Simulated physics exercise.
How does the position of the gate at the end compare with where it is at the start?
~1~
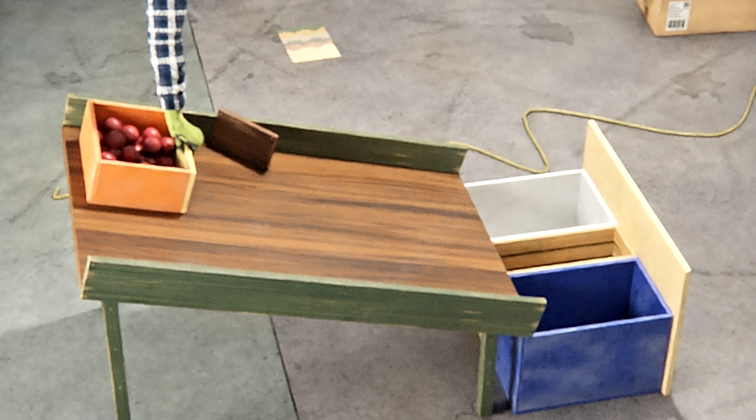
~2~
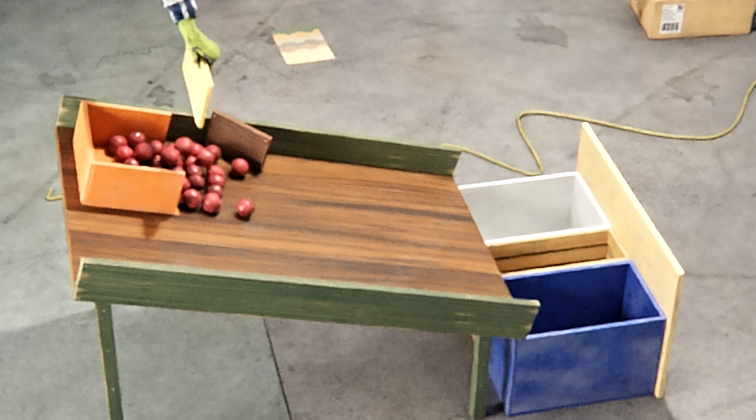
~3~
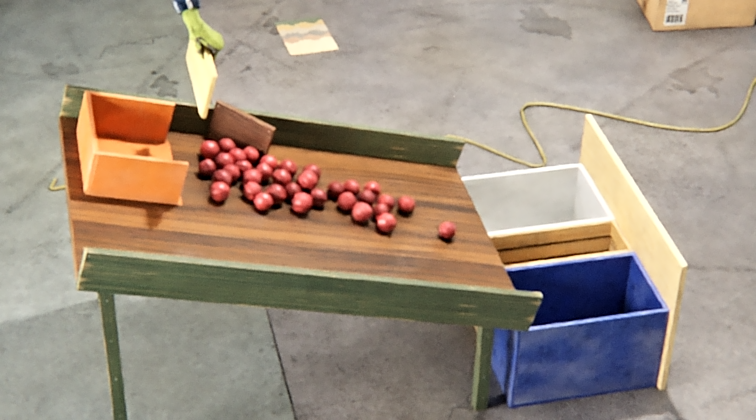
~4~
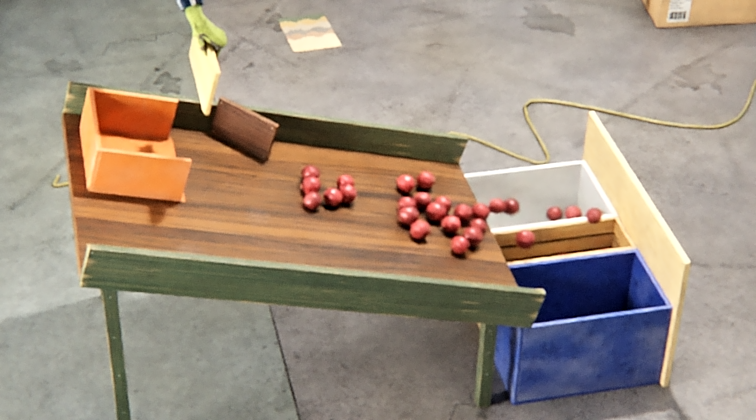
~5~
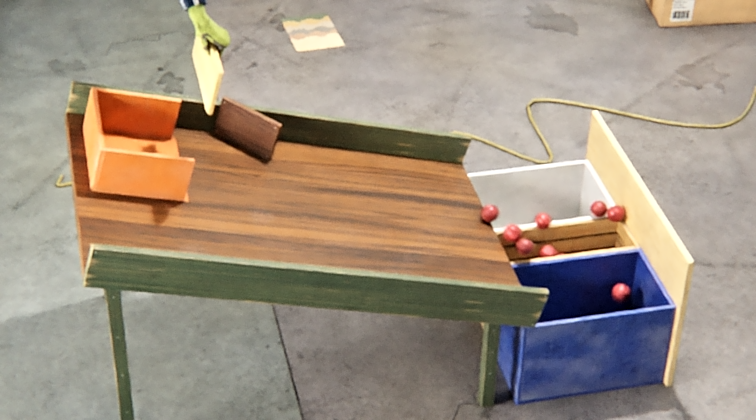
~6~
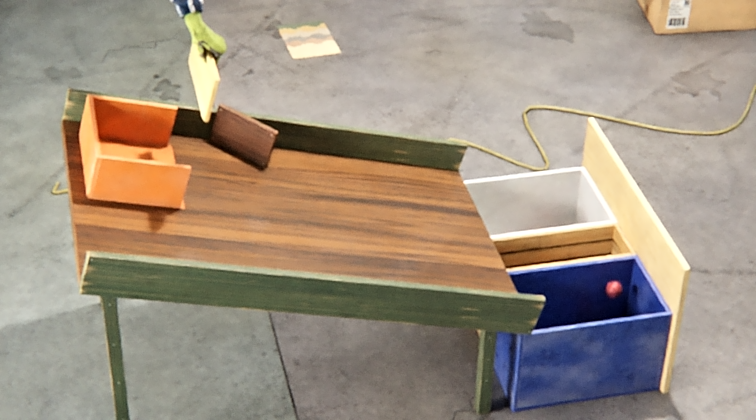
At the start the gate is down at the open right side of the orange pen, holding the apples in. At the end it is held up higher and a little further right, clear of the pen.
At first, a gloved hand holds a gate at the open side of an orange pen full of red apples, high on a sloping wooden table. The hand lifts the gate clear, and the apples spill out past an angled board. They roll down to the right in a loose, stretched-out bunch, leaving the pen empty. The leading ones drop off the low edge toward the white tub and wooden bin, and the rest follow, with one reaching the blue bin. Finally the slope is bare, the hand still holds the gate up, and one apple shows inside the blue bin.
